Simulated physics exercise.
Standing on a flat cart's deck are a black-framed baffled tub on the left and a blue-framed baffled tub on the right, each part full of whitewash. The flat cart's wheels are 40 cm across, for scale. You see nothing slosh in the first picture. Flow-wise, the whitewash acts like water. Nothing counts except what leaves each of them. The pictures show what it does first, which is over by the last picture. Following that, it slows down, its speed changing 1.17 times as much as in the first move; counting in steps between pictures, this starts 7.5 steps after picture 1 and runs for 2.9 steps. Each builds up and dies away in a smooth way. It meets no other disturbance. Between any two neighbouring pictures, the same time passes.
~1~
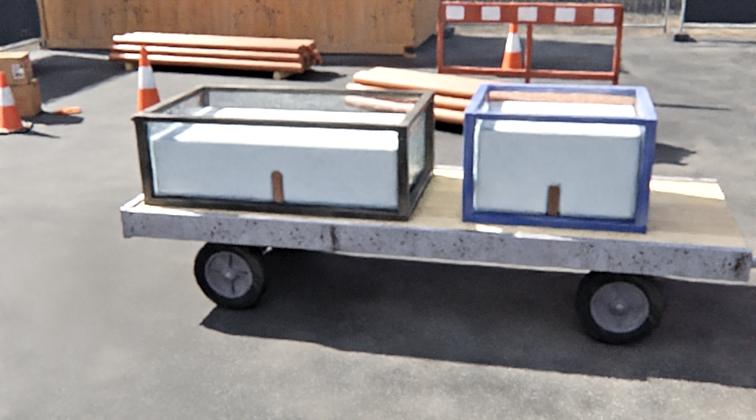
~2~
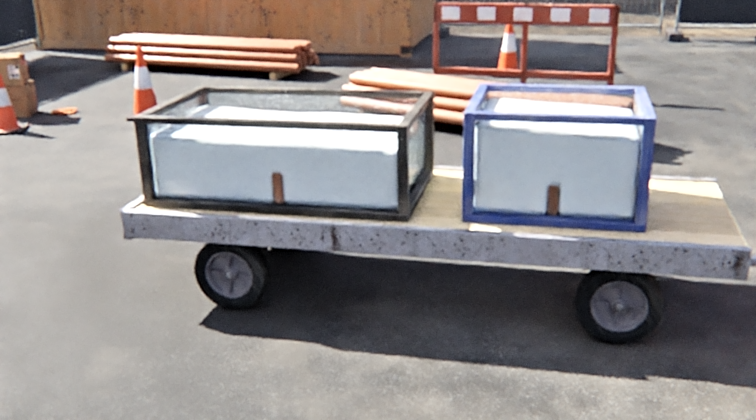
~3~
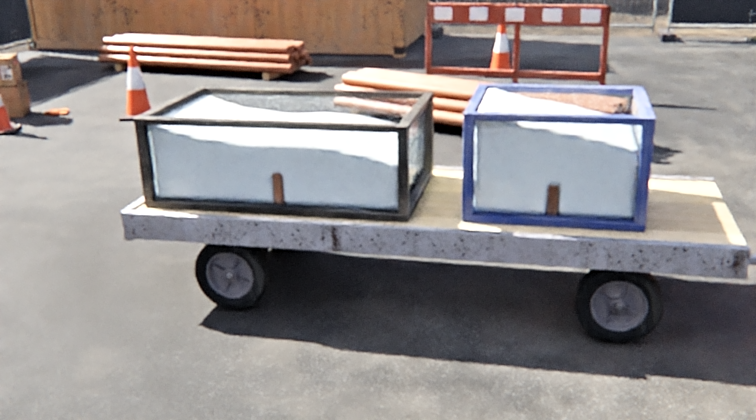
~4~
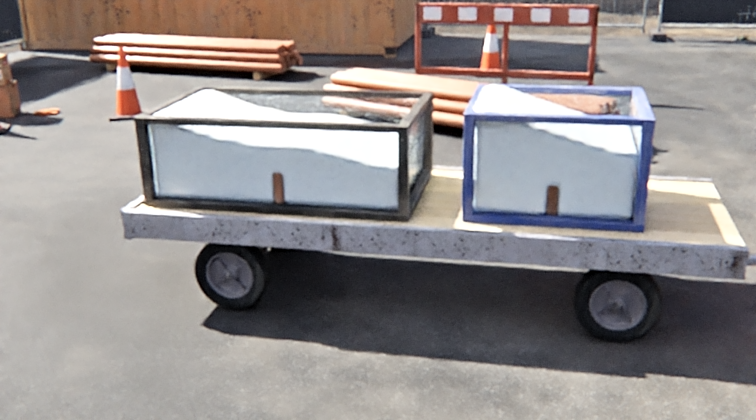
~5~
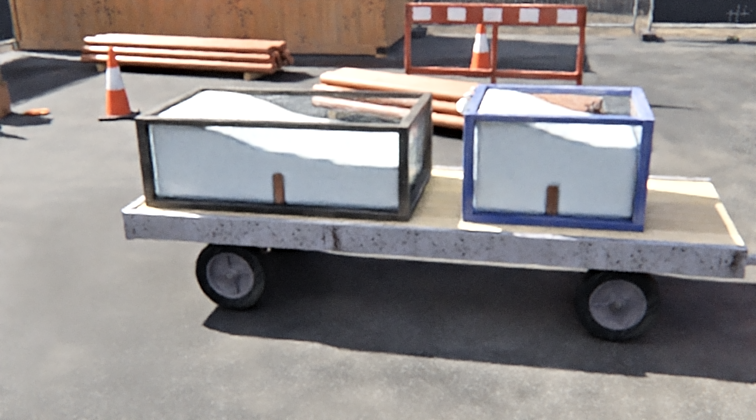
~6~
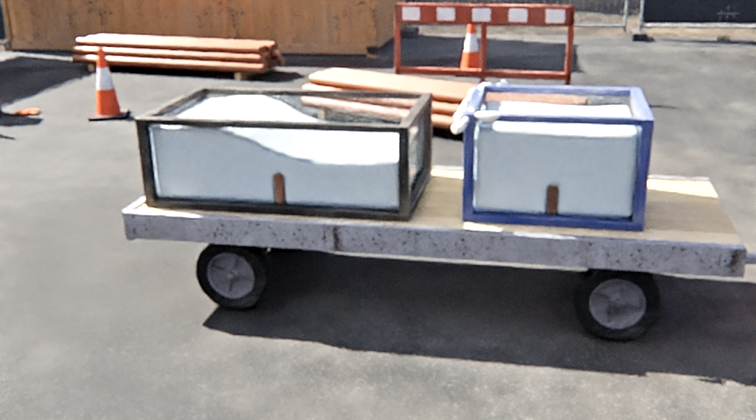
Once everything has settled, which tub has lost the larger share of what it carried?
My guess is the one on the left.
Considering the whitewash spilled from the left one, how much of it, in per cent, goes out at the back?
I'd estimate some 0 percent of what spills.
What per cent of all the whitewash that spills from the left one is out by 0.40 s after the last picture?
About 0 percent at that moment.
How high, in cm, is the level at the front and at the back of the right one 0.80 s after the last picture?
The front reads 46 cm and the back reads 40 cm.
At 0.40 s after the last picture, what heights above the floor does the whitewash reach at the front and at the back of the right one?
It reads roughly 48 cm up front and 34 cm at the back.
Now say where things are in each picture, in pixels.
The first frame shows left tub, front level (387, 142), back level (170, 134); right tub, front level (625, 129), back level (493, 125); the front is on the right, levels are read along the near walls.
The second frame shows left tub, front level (387, 144), back level (170, 134); right tub, front level (624, 129), back level (493, 124).
The third frame shows left tub, front level (387, 156); right tub, front level (622, 143), back level (493, 111).
The fourth frame shows left tub, front level (387, 160), back level (168, 114); right tub, front level (621, 148), back level (493, 105).
The fifth frame shows left tub, front level (388, 159); right tub, front level (621, 140).
The sixth frame shows left tub, front level (388, 156); right tub, front level (622, 130), back level (492, 128).
Then, 0.40 s later than the final frame, the left one has lost nothing (front 30 cm, back 31 cm); the right one has lost nothing (front 48 cm, back 34 cm).
Then, 0.80 s later than the final frame, the left one has lost nothing (front 50 cm, back 17 cm); the right one has lost nothing (front 45 cm, back 41 cm).
Then, 1.30 s later than the final frame, the left one has lost 3 per cent, over the front (front 32 cm, back 25 cm); the right one has lost nothing (front 38 cm, back 45 cm).
Then, 3.73 s later than the final frame, the left one has lost 3 per cent, over the front; the right one has lost nothing.
